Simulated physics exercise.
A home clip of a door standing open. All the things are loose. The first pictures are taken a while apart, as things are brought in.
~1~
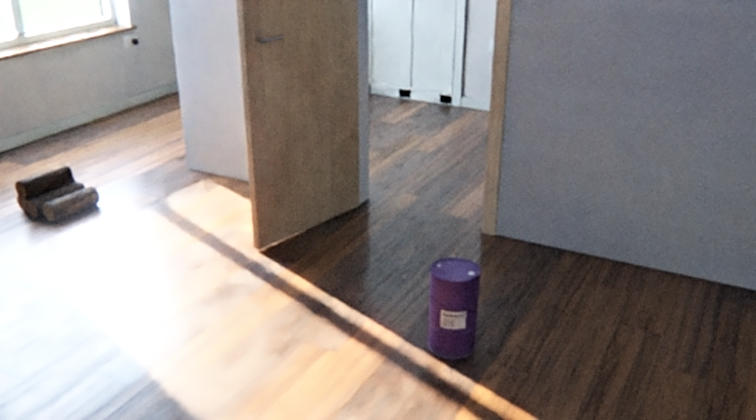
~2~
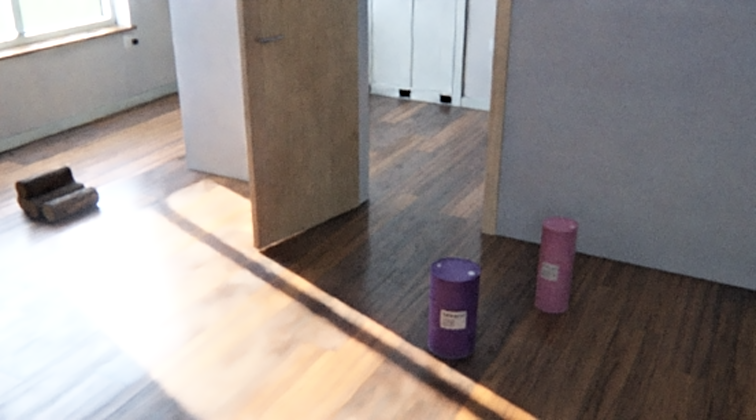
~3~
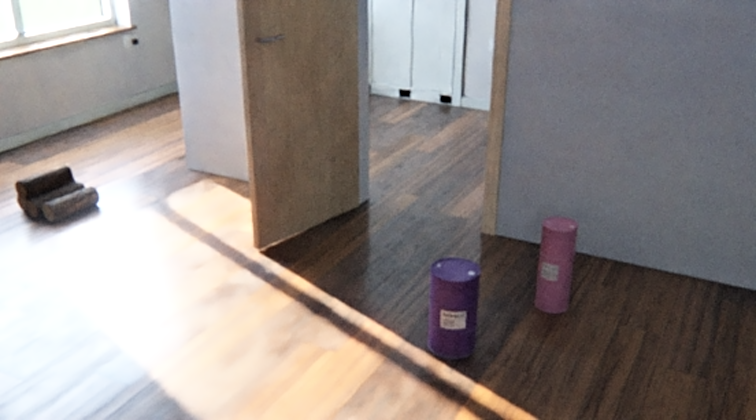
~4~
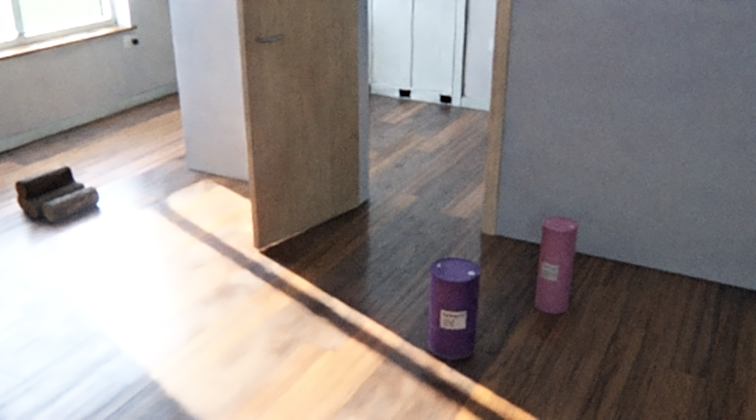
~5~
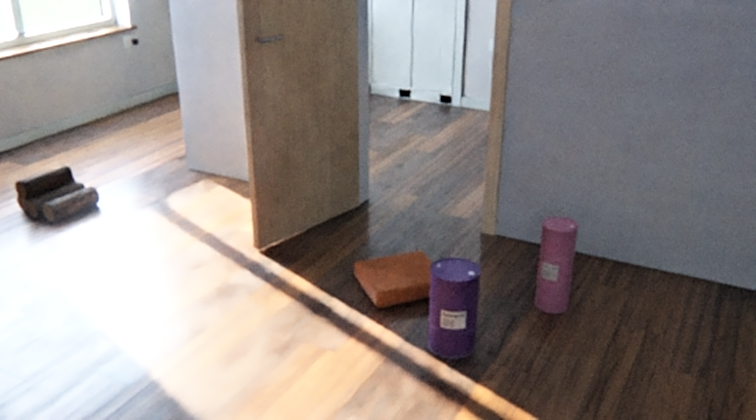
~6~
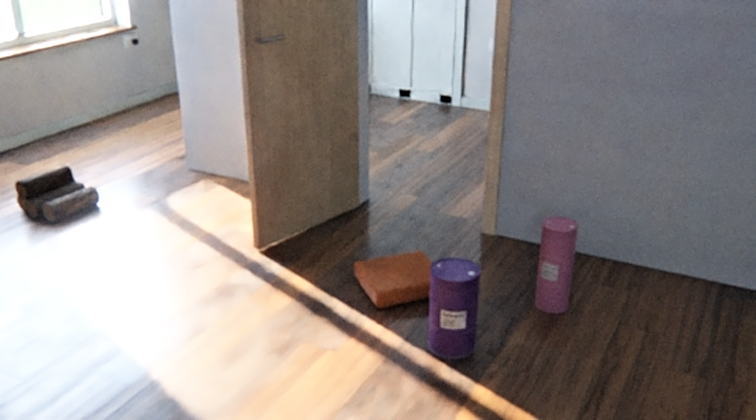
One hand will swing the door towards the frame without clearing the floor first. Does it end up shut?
It closes.
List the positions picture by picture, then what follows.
The first picture shows door wide open and still.
The second picture shows door wide open and still; pink canister (556, 265); purple canister (453, 308).
The third picture shows door wide open and still; pink canister (556, 265); purple canister (453, 308).
The fourth picture shows door wide open and still; pink canister (556, 265); purple canister (453, 308).
The fifth picture shows door wide open and still; pink canister (556, 265); purple canister (453, 308).
The sixth picture shows door wide open and still; orange cushion (401, 278); pink canister (556, 265).
Then, 0.60 s later than the last frame, door 88° open.
Then, 1.10 s later than the last frame, door 60° open.
Then, 1.50 s later than the last frame, door 34° open.
Then, 1.90 s later than the last frame, door 8° open.
When it is over, door 0° open; all 3 as before. End places, in pixels of the last picture, orange cushion near (401, 278).
